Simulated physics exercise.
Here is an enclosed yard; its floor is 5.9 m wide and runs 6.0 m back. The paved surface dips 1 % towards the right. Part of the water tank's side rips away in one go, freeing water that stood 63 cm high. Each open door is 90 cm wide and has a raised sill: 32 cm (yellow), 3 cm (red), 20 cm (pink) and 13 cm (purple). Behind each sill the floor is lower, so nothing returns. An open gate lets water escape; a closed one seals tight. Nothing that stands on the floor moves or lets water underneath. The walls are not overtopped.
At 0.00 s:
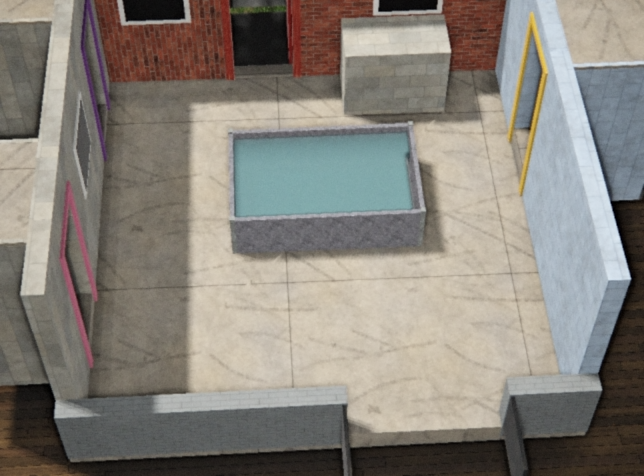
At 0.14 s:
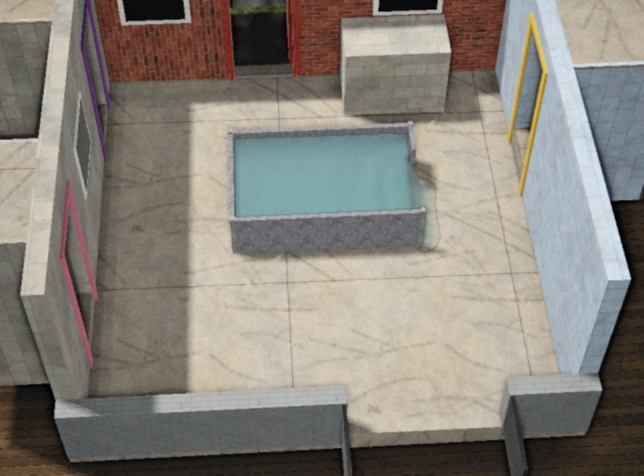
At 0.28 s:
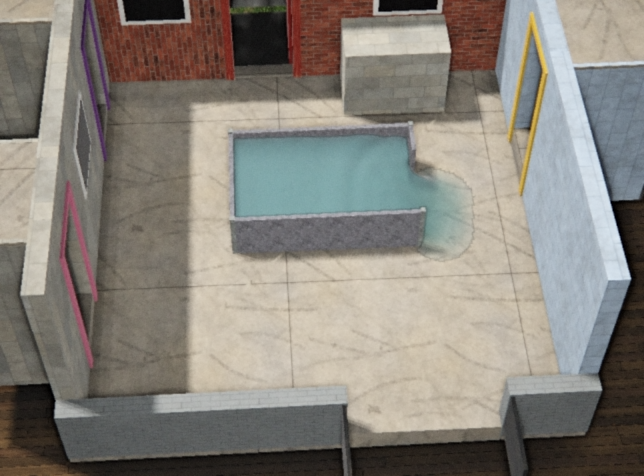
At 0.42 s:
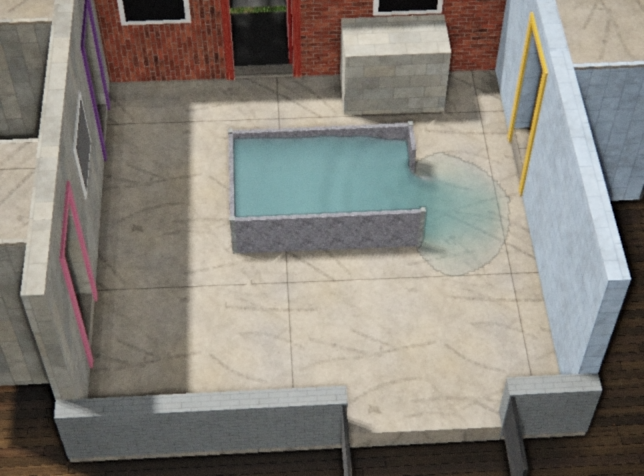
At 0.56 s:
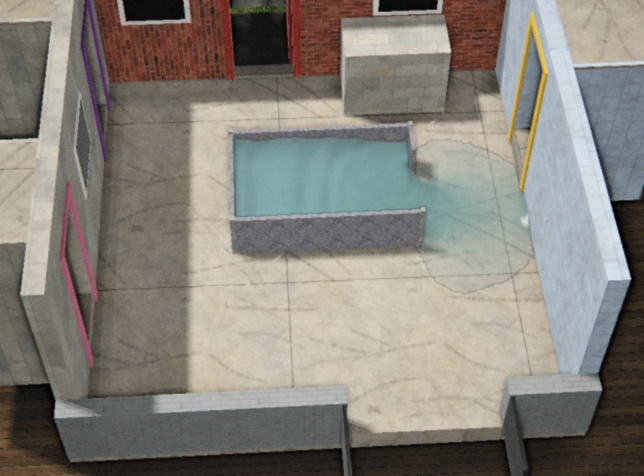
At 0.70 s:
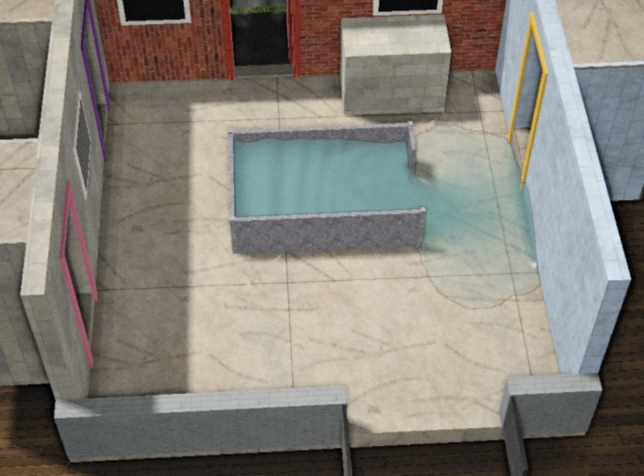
A walled yard with a pale, cracked stone floor is seen from high above its low front wall, and the camera stays still. A grey-sided tank of blue-green water sits mid-yard before a brick back wall and a pale block, with pink and purple doorways left and a yellow one right. The tank's right side breaks open, and water pours out, fanning across the floor to the right-hand wall.
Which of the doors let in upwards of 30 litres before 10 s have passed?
The water let in: At the yellow door it stays under the limit; at the red door it keeps below the limit; at the pink door it does not reach the limit; at the purple door it stays under the limit.
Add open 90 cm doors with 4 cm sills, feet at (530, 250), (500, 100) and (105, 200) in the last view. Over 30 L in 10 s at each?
In turn: Past it, above, under.
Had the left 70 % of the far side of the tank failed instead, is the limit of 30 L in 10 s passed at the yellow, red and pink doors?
Against that limit: Yellow below, red above, pink not over.
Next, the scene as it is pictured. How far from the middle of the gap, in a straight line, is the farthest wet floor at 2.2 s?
Roughly 3.4 m.
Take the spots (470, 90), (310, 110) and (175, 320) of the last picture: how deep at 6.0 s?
In that order: 15, 2 and 2 cm.
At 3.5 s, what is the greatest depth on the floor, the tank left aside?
Up to some 32 cm.
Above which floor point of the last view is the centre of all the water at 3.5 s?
At about (417, 221).
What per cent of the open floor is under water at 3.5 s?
Near 35 per cent is wet.
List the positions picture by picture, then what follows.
The water tank at (324, 174) is whole and still, 63 cm deep, in the first picture.
Water pours out at (414, 203) and has run 0.6 m, to (427, 245); typically 5 cm deep outside, 63 cm at the water tank's back, in the second picture.
The front is at (456, 181), 0.9 m from the gap at (414, 204); 0.9 m2 of floor is under water; 63 cm left at the back of the water tank, in the third picture.
Water pours out at (414, 205) and has run 1.3 m, to (501, 195); typically 7 cm deep outside, 63 cm at the water tank's back, in the fourth picture.
The front is at (532, 245), 1.7 m from the gap at (414, 205); 3.0 m2 of floor is under water; 62 cm left at the back of the water tank, in the fifth picture.
The front is at (539, 277), 2.0 m from the gap at (414, 204); 3.6 m2 of floor is under water; 57 cm left at the back of the water tank, in the sixth picture.
After 1.4 s water covers 15 % of the floor and is deepest (40 cm) near (517, 215); yellow door 27 cm at the sill, 0 L in, red door not reached, pink door not reached, purple door not reached.
After 2.2 s water covers 25 % of the floor and is deepest (38 cm) near (517, 215); yellow door 28 cm at the sill, 2 L in, red door not reached, pink door not reached, purple door not reached.
After 3.5 s water covers 35 % of the floor and is deepest (32 cm) near (442, 79); yellow door 18 cm at the sill, 3 L in, red door not reached, pink door not reached, purple door not reached.
After 6.0 s water covers 80 % of the floor and is deepest (18 cm) near (519, 225); yellow door 15 cm at the sill, 3 L in, red door 3 cm at the sill, 0 L in, pink door 6 cm at the sill, 0 L in, purple door 6 cm at the sill, 0 L in.
After 10.0 s water covers 95 % of the floor and is deepest (12 cm) near (219, 206); yellow door 6 cm at the sill, 3 L in, red door 5 cm at the sill, 5 L in, pink door 4 cm at the sill, 0 L in, purple door 5 cm at the sill, 0 L in.
